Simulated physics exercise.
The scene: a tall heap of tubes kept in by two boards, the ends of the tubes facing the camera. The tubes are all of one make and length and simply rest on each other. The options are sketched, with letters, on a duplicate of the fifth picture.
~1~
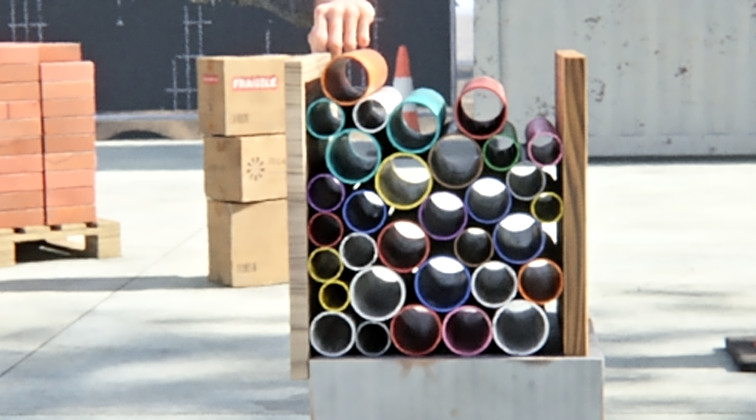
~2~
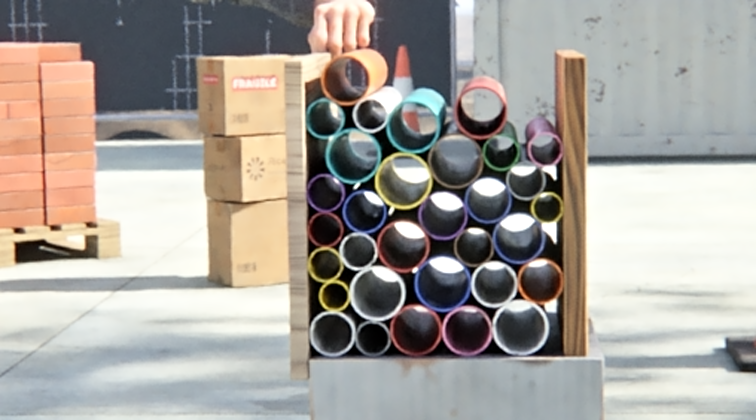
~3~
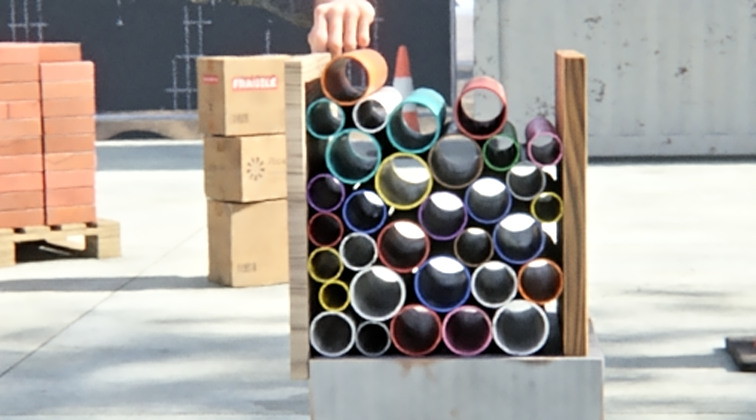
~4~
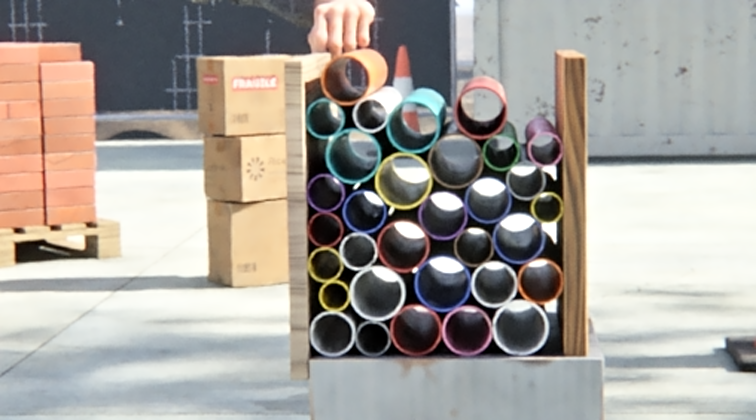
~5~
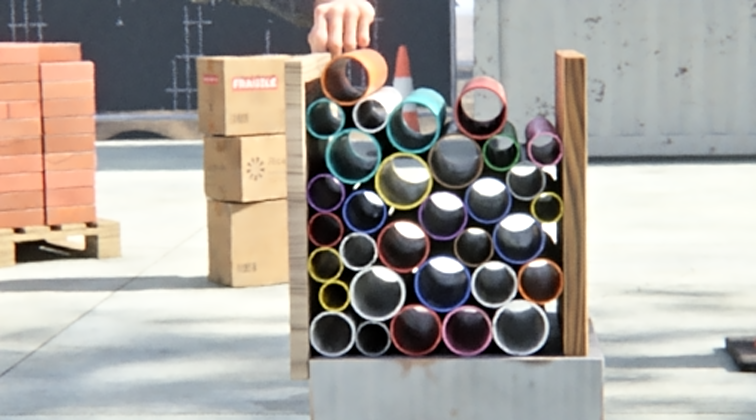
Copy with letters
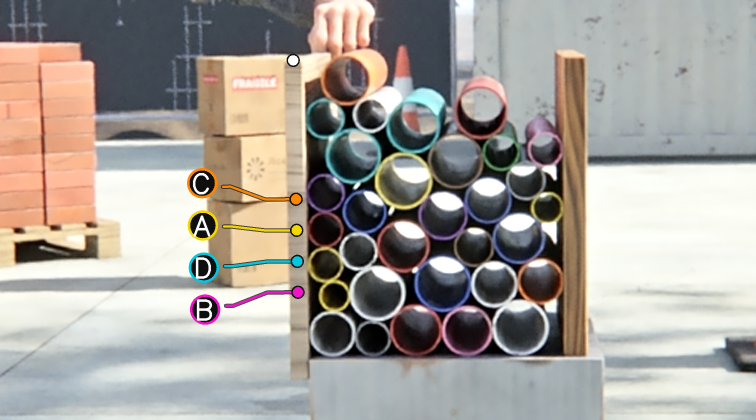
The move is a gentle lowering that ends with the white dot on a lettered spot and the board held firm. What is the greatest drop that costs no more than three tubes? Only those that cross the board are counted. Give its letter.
C is the limit.
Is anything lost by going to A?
Yes.
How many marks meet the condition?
One of the four.
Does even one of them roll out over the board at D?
Yes, at D.
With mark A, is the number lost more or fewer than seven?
At A, fewer than seven.
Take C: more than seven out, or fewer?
At C, fewer than seven.
On the marked copy, A at (296, 230); B at (298, 292); C at (296, 199); D at (297, 262); the white dot at (293, 61).
With C. Early on, top of the board (305, 124).
Further on, top of the board (307, 197).
At the end, top of the board (307, 199), two out over the board.
As for the rest, A more than three out over the board; B more than three out over the board; D more than three out over the board.
